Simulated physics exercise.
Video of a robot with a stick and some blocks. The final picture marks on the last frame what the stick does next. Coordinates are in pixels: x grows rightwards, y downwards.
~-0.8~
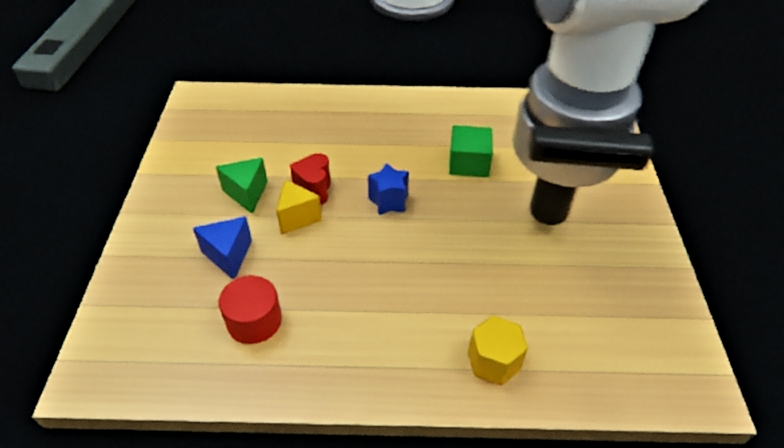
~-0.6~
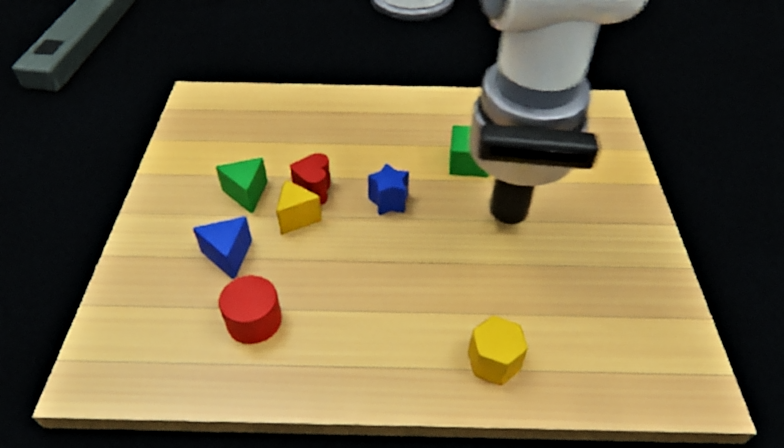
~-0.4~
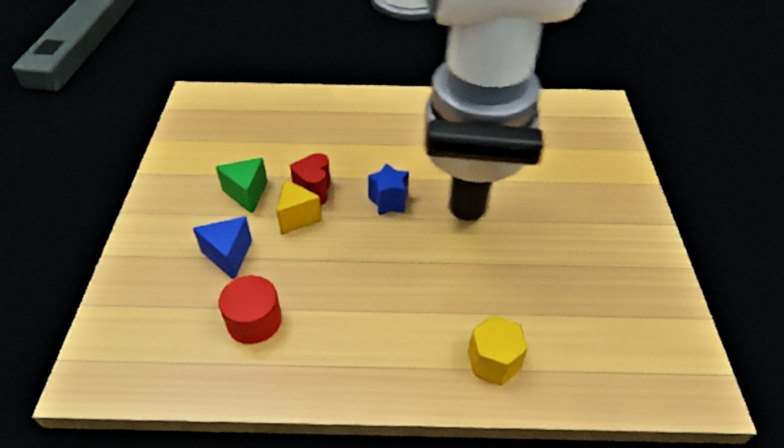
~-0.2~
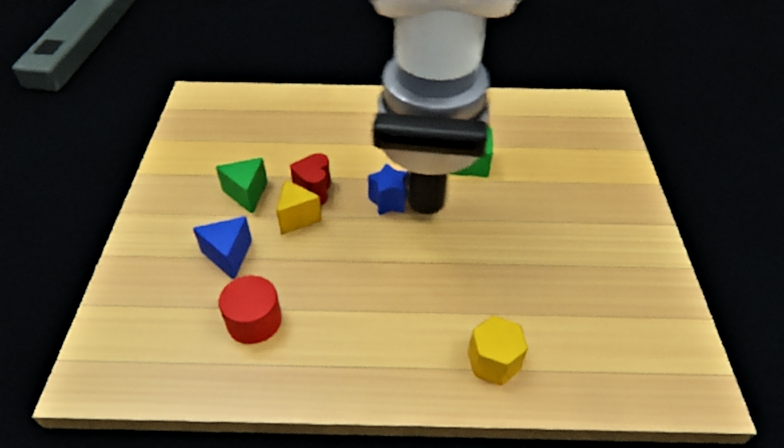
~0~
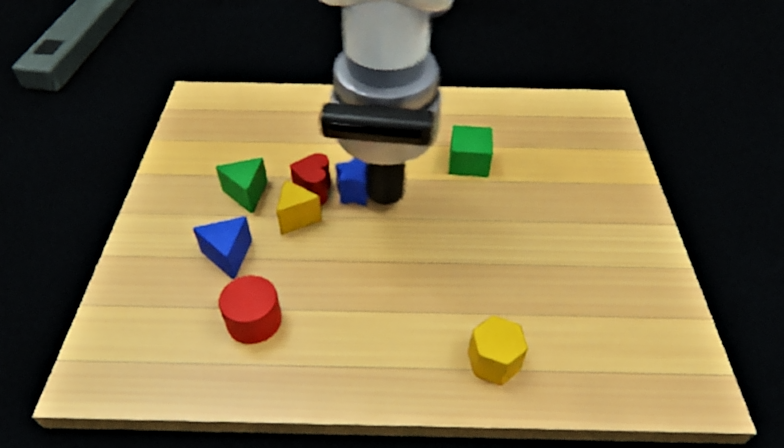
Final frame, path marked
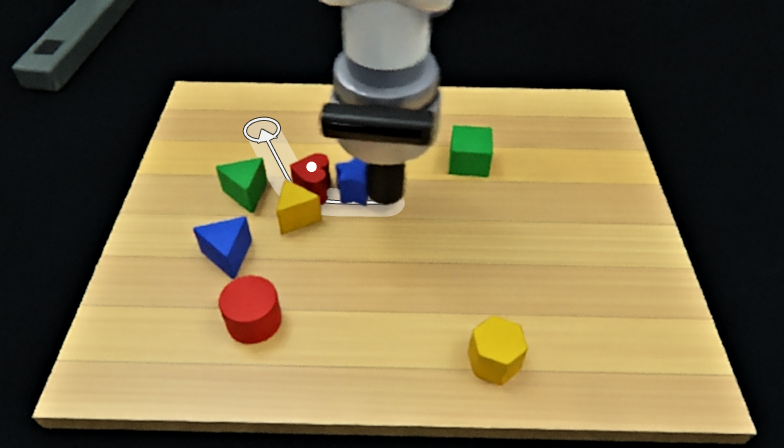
A light wooden board lies on a black surface, seen from above at an angle by a still camera. Green, blue and yellow triangular blocks, a red heart and a red cylinder sit at left, with a blue star near the middle, a green cube upper right and a yellow hexagon lower right. A white and grey robot arm sweeps its black stick leftward, reaches the star and pushes it toward the heart.
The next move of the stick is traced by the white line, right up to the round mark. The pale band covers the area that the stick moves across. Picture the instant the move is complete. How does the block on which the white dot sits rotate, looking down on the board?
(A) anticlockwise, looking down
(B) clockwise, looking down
Choice A: Anticlockwise, looking down.
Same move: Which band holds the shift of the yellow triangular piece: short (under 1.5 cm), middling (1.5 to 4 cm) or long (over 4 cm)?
It falls in the under 1.5 cm band.
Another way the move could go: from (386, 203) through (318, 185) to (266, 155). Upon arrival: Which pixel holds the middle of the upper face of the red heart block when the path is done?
The middle of the upper face of the red heart block will lie at about (200, 129) in the picture.
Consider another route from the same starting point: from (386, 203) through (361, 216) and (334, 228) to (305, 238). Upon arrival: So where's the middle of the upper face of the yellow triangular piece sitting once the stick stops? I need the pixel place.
In the picture, that point is around (268, 194).
The drawn path runs from (386, 203) through (319, 200) and (282, 167) to (262, 129); the dot is on the red heart block.
What follows on the original path. One third of the way, stick (317, 189); green triangular piece (230, 168), turned 40° anticlockwise; red heart block (260, 156); blue star block (292, 159), turned 20° clockwise.
Two thirds of the way, stick (280, 156); green triangular piece (222, 167), turned 60° anticlockwise; red heart block (218, 133), turned 20° anticlockwise; blue star block (250, 129).
At the end, stick (260, 119); green triangular piece (222, 167), turned 60° anticlockwise; yellow triangular piece not moved; red heart block (206, 129), turned 45° anticlockwise; blue star block (220, 107), turned 70° anticlockwise.
